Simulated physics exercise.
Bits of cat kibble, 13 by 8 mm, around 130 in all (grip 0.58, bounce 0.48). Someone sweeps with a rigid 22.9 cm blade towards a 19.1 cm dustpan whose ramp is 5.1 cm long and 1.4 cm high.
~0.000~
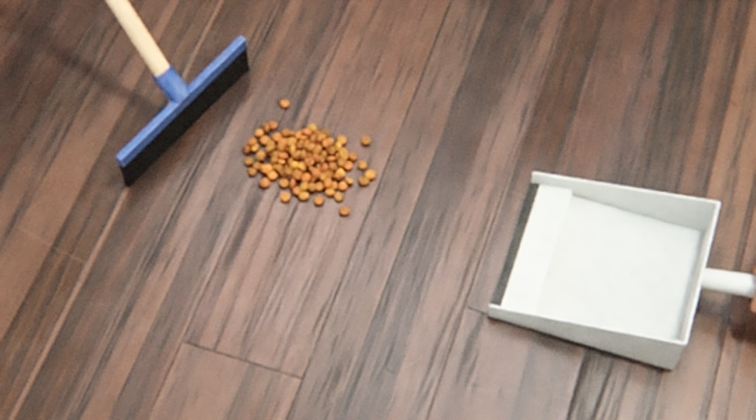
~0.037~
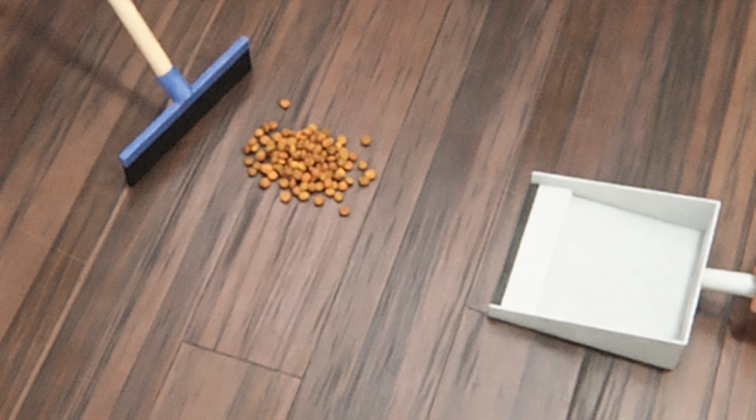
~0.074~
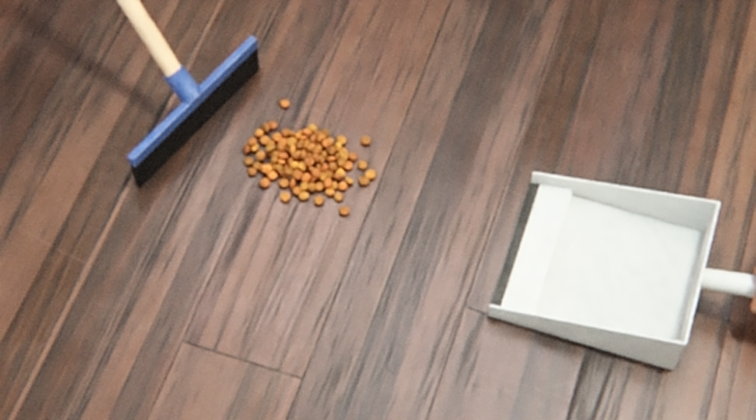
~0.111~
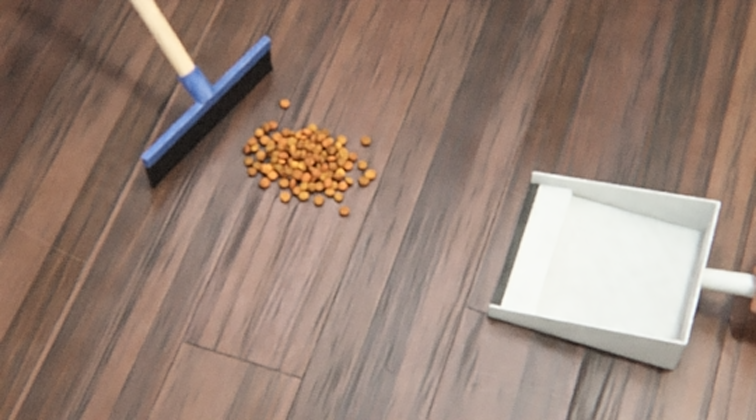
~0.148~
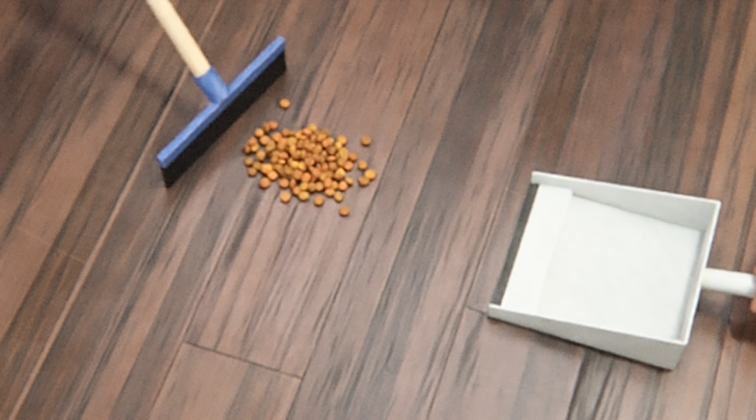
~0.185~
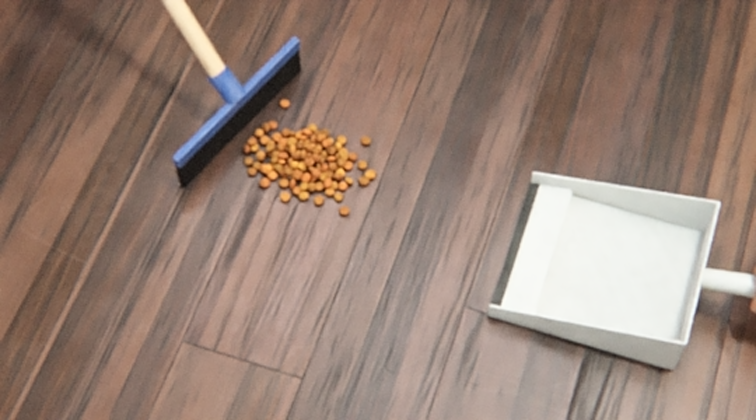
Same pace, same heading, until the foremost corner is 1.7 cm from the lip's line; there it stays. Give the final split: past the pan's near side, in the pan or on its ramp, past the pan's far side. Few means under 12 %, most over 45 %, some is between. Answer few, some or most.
Near side: Few, pan: Few, far side: Some.
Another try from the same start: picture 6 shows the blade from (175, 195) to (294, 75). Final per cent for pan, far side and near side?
Pan 20, far 0, near 15.
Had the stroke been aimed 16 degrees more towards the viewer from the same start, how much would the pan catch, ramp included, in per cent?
It would be near 0 per cent.
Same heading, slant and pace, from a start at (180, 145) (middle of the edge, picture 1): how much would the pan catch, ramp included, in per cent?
About 0 per cent.
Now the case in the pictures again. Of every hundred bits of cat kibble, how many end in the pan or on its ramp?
Some 0 per cent.
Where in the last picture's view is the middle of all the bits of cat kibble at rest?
Near (452, 204).
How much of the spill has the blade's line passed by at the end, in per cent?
About 45 per cent.
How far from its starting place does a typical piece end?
About 16 cm.
Then, at 0.50 s, middle of the blade 22 cm from the lip; 0 % over the lip, far side 10 %, near side 0 %.
After 0.72 s, middle of the blade 11 cm from the lip; 0 % over the lip, far side 20 %, near side 0 %.
Then, at 1.04 s, middle of the blade 5 cm from the lip; 0 % over the lip, far side 20 %, near side 0 %.
In the end, at 1.4 s, near side 0 %, pan 0 %, far side 20 %, in front of the lip or behind the blade 80 %.
